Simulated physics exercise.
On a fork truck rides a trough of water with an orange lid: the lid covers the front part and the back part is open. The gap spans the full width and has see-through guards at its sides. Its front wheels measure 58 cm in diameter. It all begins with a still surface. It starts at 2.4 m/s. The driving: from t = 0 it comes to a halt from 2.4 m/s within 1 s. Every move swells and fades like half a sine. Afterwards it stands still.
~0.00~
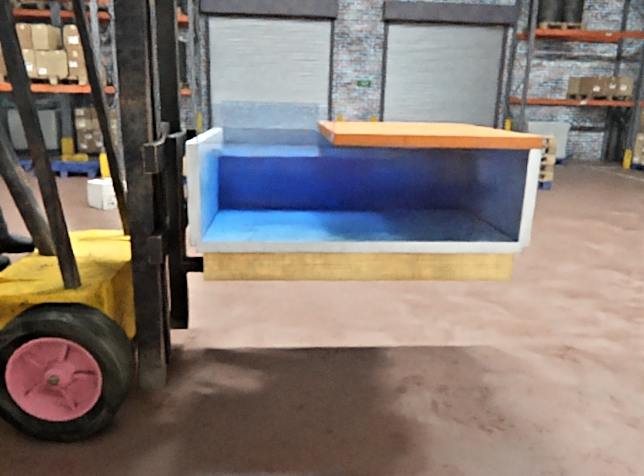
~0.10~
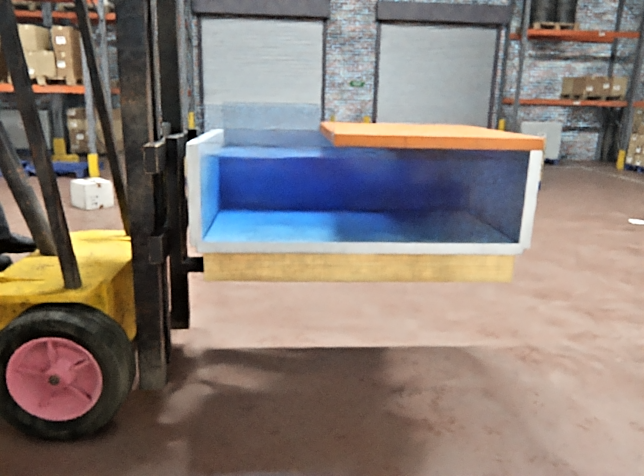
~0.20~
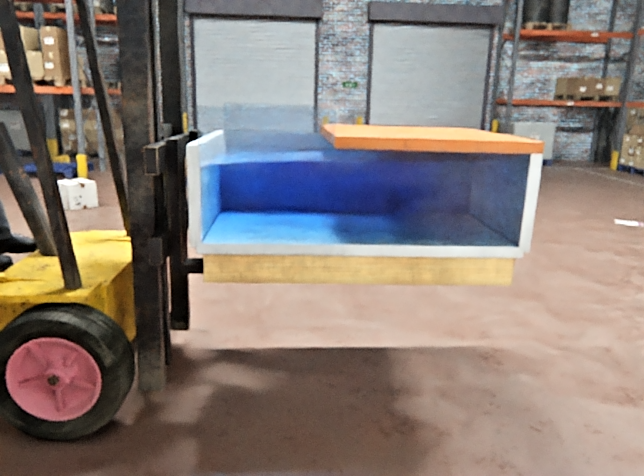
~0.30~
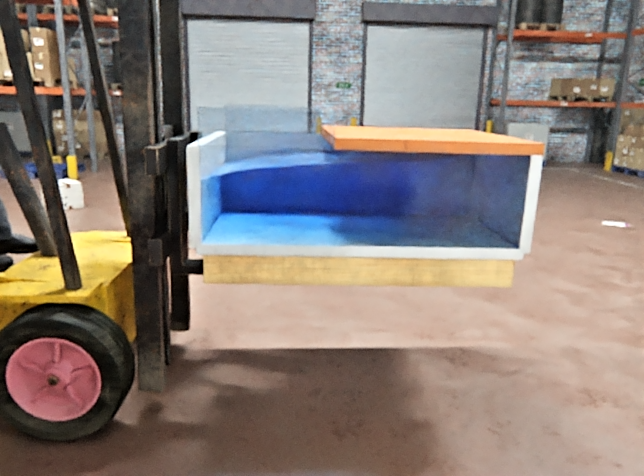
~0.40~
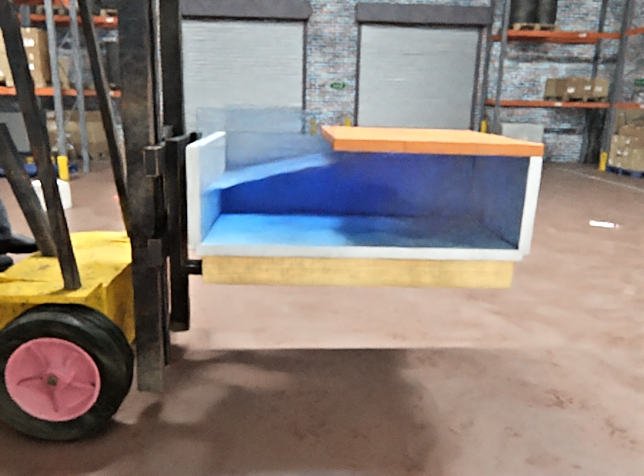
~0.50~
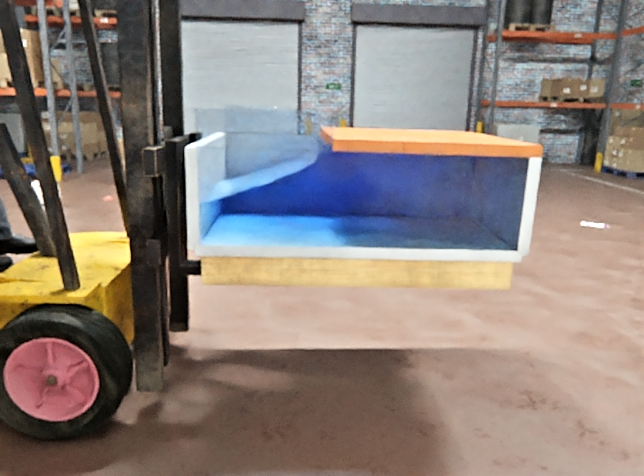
Blue water in a tank on a forklift sinks at the left, beside an orange lid.
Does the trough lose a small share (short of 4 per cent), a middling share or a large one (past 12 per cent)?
It comes out small.
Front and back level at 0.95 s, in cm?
About 38 cm in front and 22 cm behind.
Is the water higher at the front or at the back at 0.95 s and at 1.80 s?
At the front, then the back.
By 0.95 s the surface stands 23 cm at the back and 38 cm at the front; nothing has left.
By 1.40 s the surface stands 39 cm at the back and 35 cm at the front; nothing has left.
By 1.80 s the surface stands 38 cm at the back and 27 cm at the front; 1 per cent is out, over the back.
By 3.88 s 1 per cent is out, over the front and the back, 3 of 425 litres.
